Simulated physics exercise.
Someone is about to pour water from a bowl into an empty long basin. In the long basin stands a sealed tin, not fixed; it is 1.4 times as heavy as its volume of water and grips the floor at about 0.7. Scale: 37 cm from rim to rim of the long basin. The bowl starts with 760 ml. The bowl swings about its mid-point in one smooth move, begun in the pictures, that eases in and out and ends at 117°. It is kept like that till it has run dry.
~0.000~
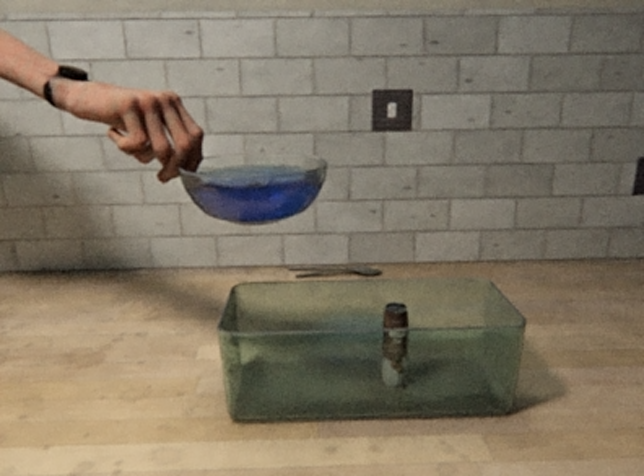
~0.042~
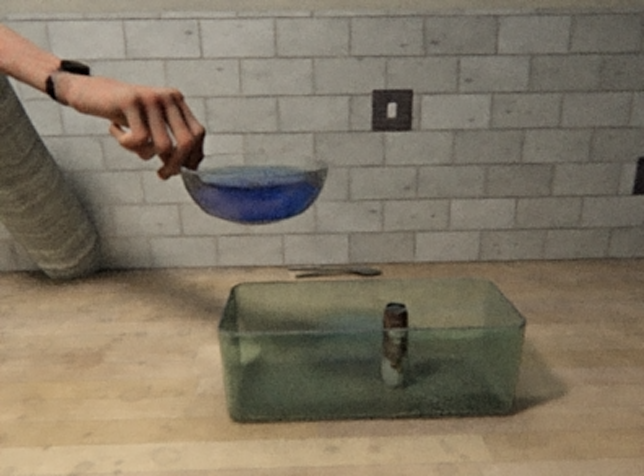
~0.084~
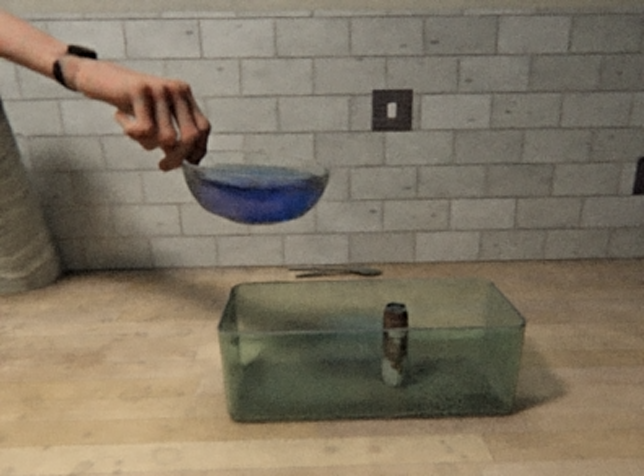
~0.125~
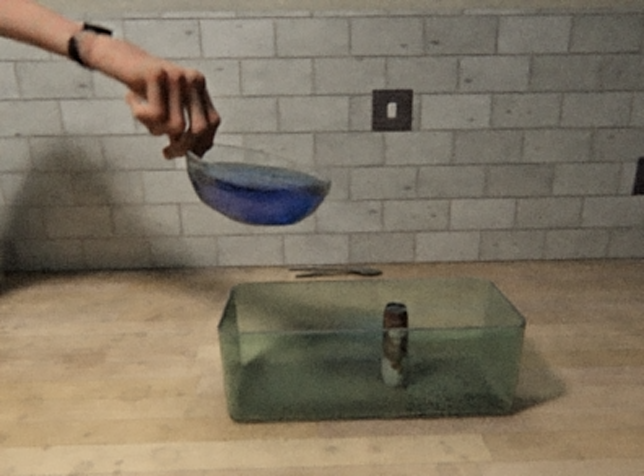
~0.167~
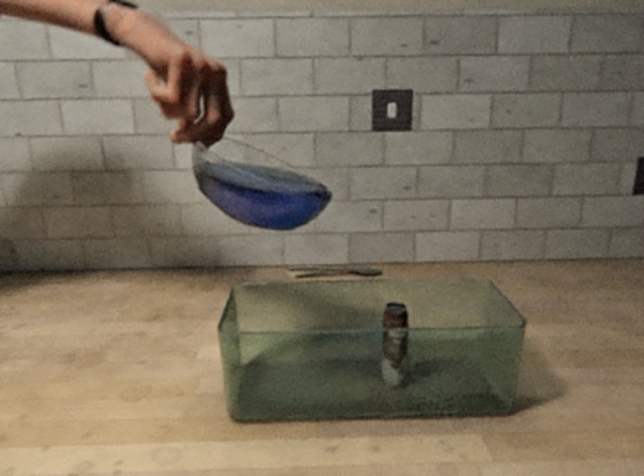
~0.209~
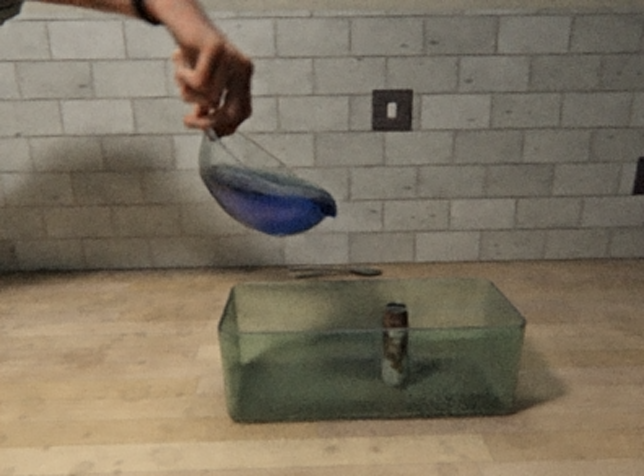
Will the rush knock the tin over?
The tin goes over.
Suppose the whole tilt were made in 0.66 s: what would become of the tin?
The tin goes over.
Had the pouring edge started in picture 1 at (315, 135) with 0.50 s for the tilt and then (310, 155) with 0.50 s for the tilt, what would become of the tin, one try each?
First it falls; then it keeps standing.
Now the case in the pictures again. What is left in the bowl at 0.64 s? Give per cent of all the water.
Near 0 in a hundred.
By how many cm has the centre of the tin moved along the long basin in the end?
Some 6.5 cm.
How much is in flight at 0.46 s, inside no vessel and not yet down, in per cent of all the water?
Near 22 in a hundred.
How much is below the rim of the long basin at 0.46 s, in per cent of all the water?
Some 76 per cent.
Then, 0.46 s in, the tilt is 111° and 1 per cent is still to pour; the tin stands where it began.
Then, 0.64 s in, the tilt is 117° and 0 per cent is still to pour; the tin leans 9°.
Then, 0.82 s in, the tilt is 117° and 0 per cent is still to pour; the tin leans 15°.
Then, 1.03 s in, the tilt is 117° and 0 per cent is still to pour; the tin lies on its side.
Finally, the tin lies on its side.
